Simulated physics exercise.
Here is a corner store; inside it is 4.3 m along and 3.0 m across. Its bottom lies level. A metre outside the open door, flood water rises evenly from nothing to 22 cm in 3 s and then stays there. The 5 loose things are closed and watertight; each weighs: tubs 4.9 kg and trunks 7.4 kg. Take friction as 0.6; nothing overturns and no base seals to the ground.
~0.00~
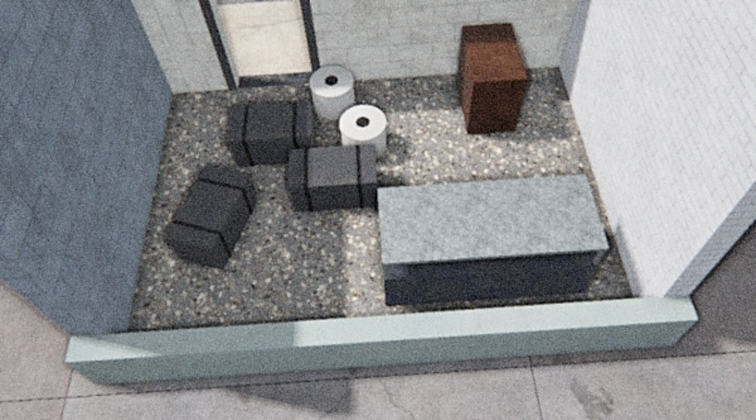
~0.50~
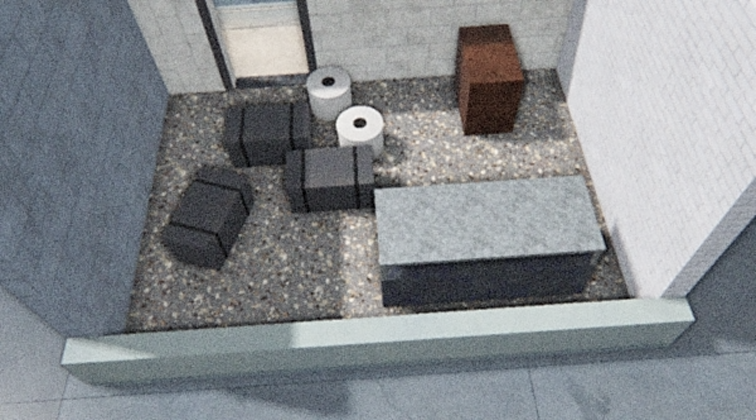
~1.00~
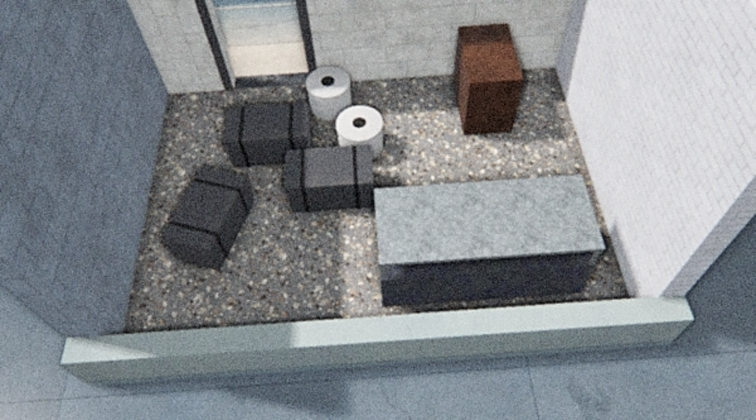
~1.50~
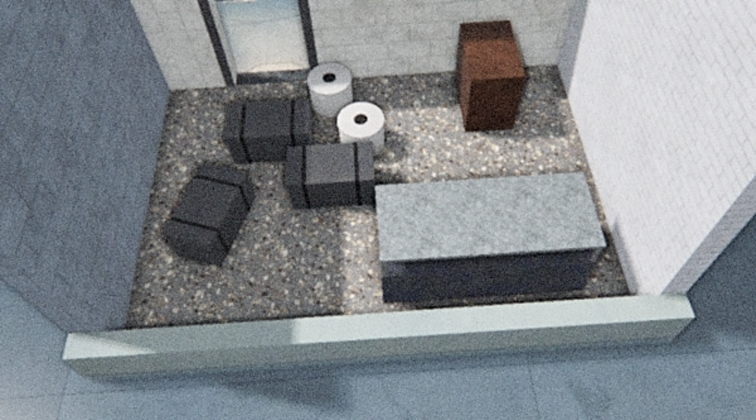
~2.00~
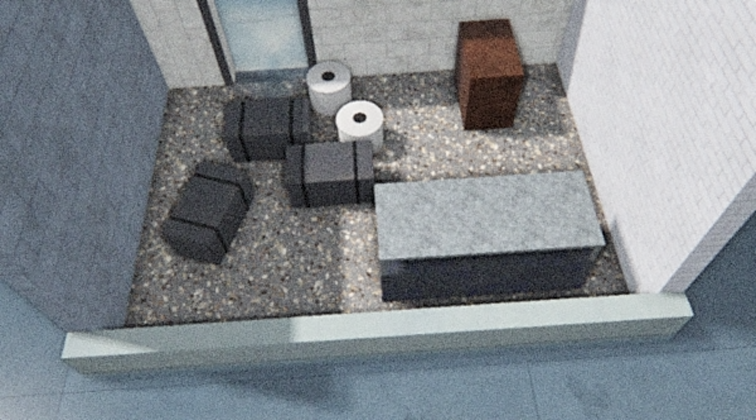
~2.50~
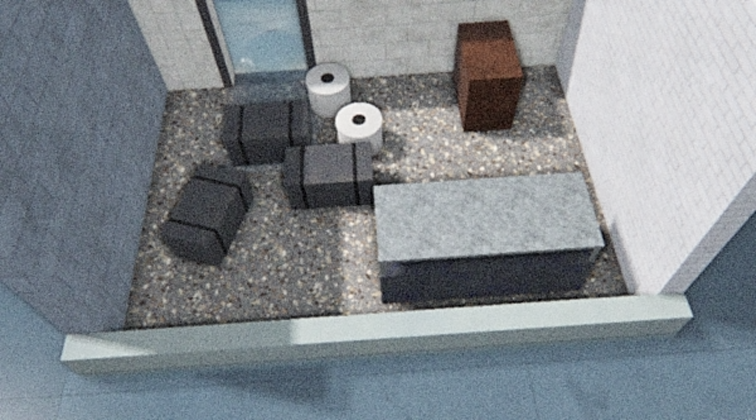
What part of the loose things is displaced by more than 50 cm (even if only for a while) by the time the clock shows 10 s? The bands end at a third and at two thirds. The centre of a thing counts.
Share: Between one and two thirds.
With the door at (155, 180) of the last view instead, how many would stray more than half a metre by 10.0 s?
In that case 5 of them.
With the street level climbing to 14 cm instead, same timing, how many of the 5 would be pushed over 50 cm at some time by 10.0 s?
In that case 3 of them.
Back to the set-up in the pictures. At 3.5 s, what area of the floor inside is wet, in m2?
Roughly 3.5 m2.
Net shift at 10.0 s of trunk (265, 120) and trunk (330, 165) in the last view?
In that order: 150 cm, 120 cm.
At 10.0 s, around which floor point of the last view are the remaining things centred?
Near (332, 221).
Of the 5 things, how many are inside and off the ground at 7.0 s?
3 of them.
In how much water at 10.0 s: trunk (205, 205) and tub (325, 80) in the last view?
About 14 and 2 cm.
After 3.5 s 0 of 5 are over 50 cm from their spots; 1 afloat.
After 4.5 s 3 of 5 are over 50 cm from their spots; 2 afloat.
After 7.0 s 3 of 5 are over 50 cm from their spots; 3 afloat.
After 10.0 s 3 of 5 are over 50 cm from their spots, and 3 have been at some point; 3 afloat.
